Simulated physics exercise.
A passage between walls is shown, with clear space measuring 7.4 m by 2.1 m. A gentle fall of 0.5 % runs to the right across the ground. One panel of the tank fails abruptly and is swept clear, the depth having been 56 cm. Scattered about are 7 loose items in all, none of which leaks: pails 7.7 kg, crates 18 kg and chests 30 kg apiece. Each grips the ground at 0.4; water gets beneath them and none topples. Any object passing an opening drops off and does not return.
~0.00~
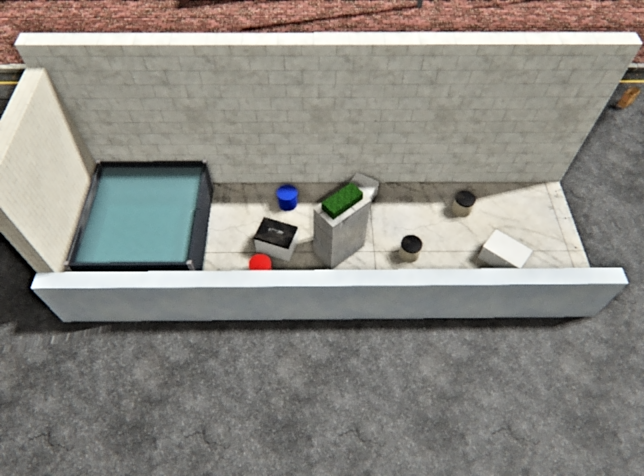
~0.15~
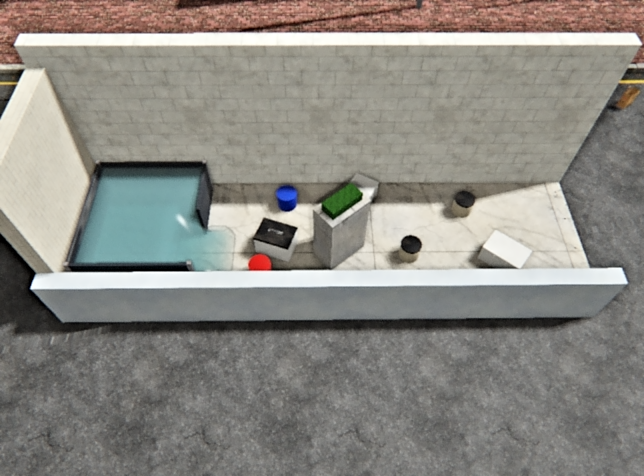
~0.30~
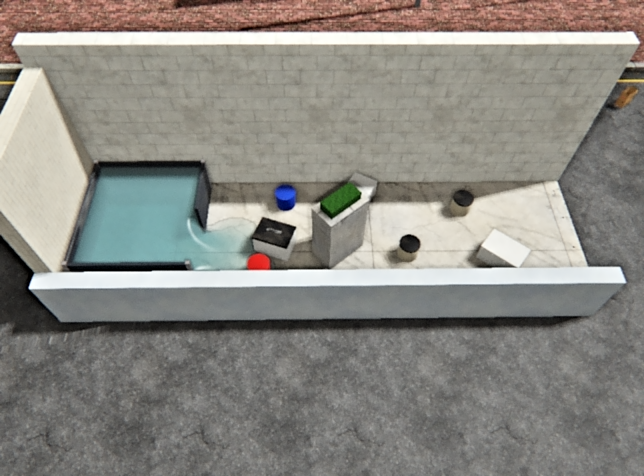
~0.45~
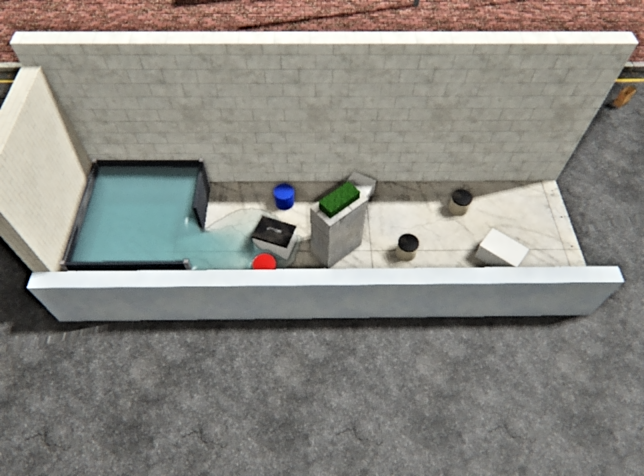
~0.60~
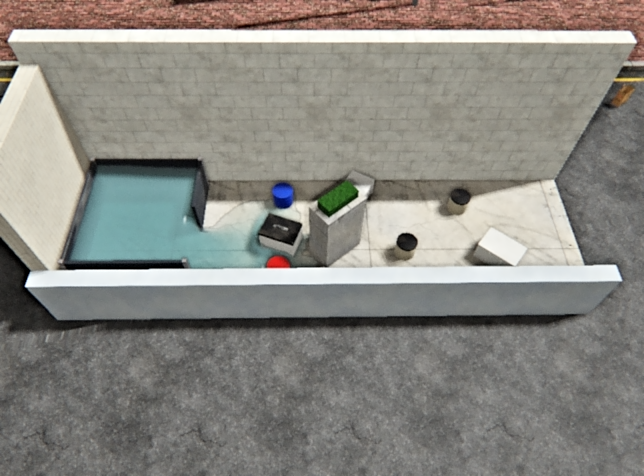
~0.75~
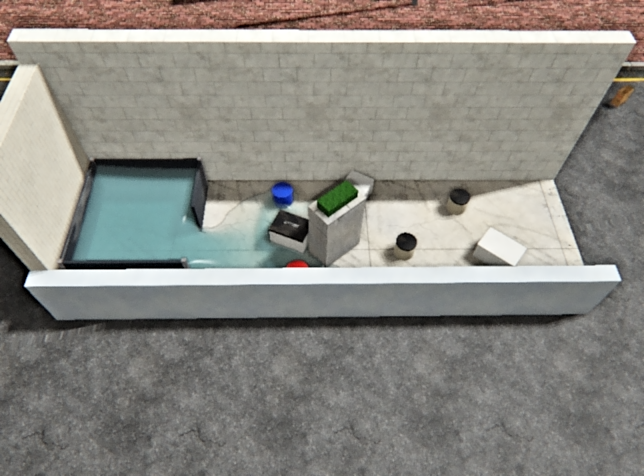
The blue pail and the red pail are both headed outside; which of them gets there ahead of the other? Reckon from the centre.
It is the red one that gets there first.
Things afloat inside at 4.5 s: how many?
Count: 0.
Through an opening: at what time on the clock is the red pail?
Exit time: About 3.0 s.
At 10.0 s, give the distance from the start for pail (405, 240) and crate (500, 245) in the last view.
Respectively, gone out and gone out.
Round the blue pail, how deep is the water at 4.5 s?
About 5 cm.
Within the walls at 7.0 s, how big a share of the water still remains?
64 %.
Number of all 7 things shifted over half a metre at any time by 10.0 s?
Count: 7.
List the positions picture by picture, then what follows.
The blue pail at (287, 192) rests on the ground; the red pail at (260, 264), on the bottom; water covers 2.8 m2; 0 of 7 have shifted, in the first frame.
The blue pail at (287, 193), on the bottom; the red pail at (259, 264), on the bottom; water covers 3.3 m2; 0 of 7 have shifted, in the second frame.
The blue pail at (285, 192), on the bottom; the red pail at (258, 264) rests on the ground; 3.9 m2 under water; 0 of 7 have shifted, in the third frame.
The blue pail at (284, 191) rests on the ground; the red pail at (264, 264) rests on the ground, 11 cm from its start; water covers 4.3 m2; 1 of 7 have shifted, in the fourth frame.
The blue pail at (282, 190), on the bottom; the red pail at (278, 266), on the bottom, 34 cm from its start; 4.8 m2 under water; 2 of 7 have shifted, in the fifth frame.
The blue pail at (282, 190) rests on the ground; the red pail at (297, 270) rests on the ground, 63 cm from its start; 5.4 m2 under water; 2 of 7 have shifted, in the sixth frame.
After 2.0 s the blue pail is near (309, 175), 0.5 m from its start, aground; the red pail is near (498, 254), 3.5 m from its start, aground; 0 of 7 are out; 0 afloat.
After 4.5 s the blue pail is near (241, 187), 0.6 m from its start, aground; the red pail has gone out (at 3.0 s); 4 of 7 are out; 0 afloat.
After 7.0 s the blue pail is near (241, 187), 0.6 m from its start, aground; the red pail has gone out (at 3.0 s); 5 of 7 are out; 0 afloat.
After 10.0 s the blue pail is near (241, 187), 0.6 m from its start, aground; the red pail has gone out (at 3.0 s); 5 of 7 are out; 0 afloat.
